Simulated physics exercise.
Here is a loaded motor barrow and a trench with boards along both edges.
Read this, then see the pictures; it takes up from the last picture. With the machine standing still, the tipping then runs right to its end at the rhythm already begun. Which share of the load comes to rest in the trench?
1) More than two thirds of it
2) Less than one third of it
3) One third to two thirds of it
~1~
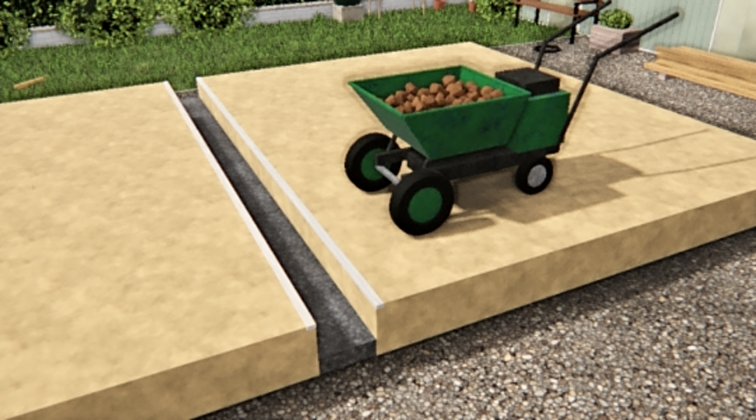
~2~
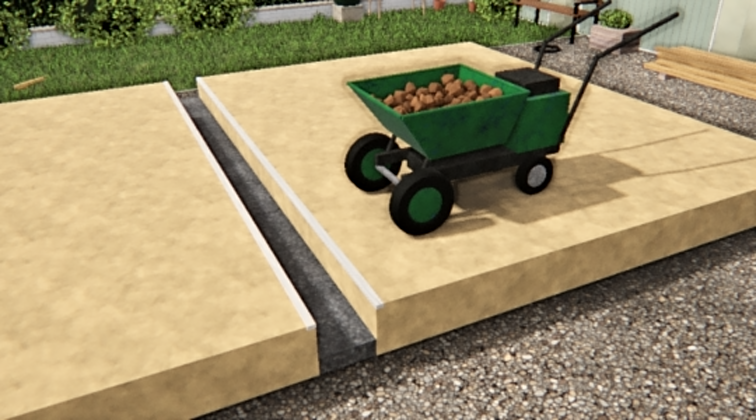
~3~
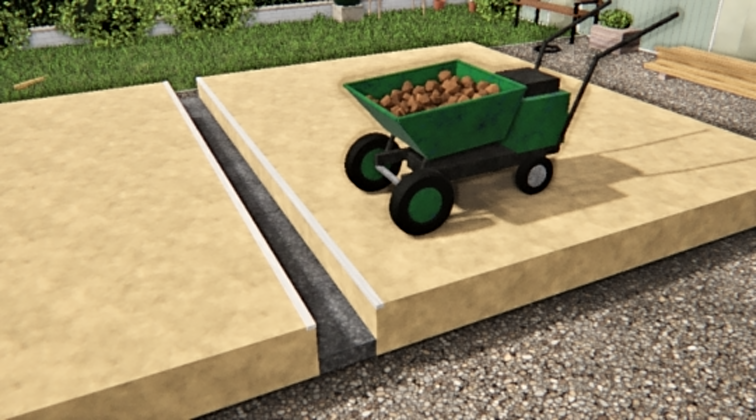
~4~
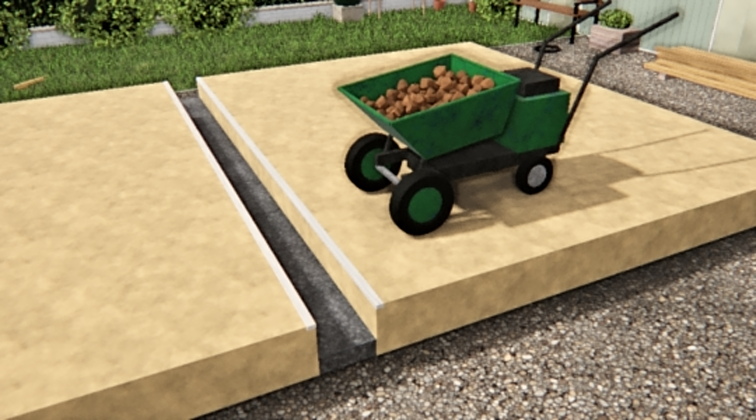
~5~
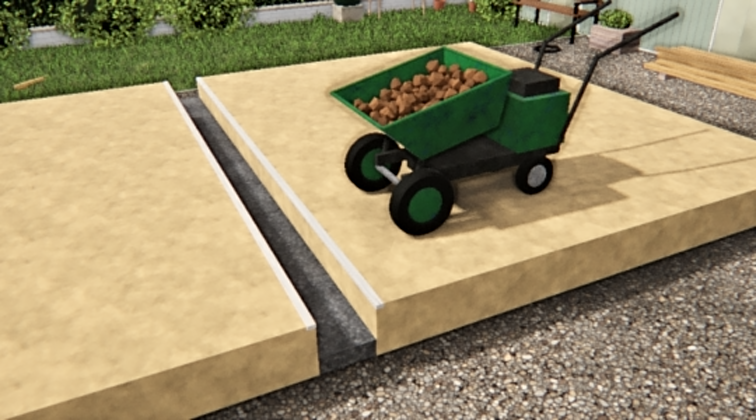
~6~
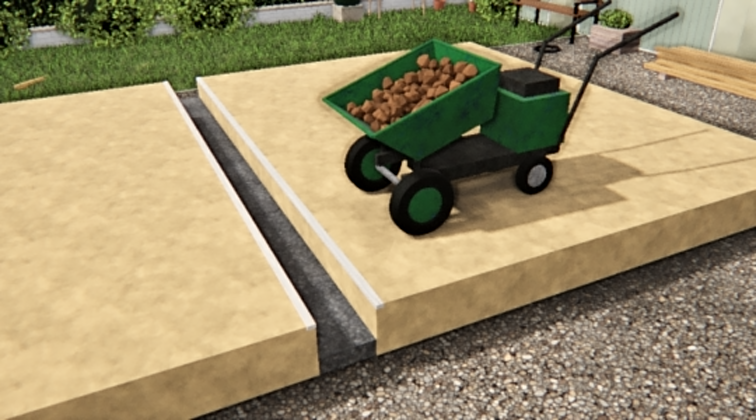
Answer: 1.
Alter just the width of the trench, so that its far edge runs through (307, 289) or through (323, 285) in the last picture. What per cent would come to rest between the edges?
Result, try 1: 70 in a hundred; try 2: 40 in a hundred.
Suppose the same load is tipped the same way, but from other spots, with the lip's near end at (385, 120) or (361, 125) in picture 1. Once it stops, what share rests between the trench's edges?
Around 60 % the first time and around 30 % the second.
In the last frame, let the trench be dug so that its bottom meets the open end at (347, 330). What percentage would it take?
Estimated share: Approx. 80 per cent.
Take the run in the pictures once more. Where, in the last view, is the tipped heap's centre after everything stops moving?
I'd mark it at roughly (288, 252).
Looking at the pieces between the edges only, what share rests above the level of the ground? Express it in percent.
Roughly 5 %.
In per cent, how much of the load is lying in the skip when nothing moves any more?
All told, it is near 0 percent.
Shortly afterwards, skip tipped steeply; the whole lot in the skip.
Next, skip tipped steeply; the bulk in the skip; a little in or heaped over the trench; only a few beyond it; a little falling.
Some moments later, skip tipped right over; near a quarter in the skip; near two thirds in or heaped over the trench; a little beyond it; only a few falling.
In the end, skip tipped right over; the bulk in or heaped over the trench; a little beyond it.
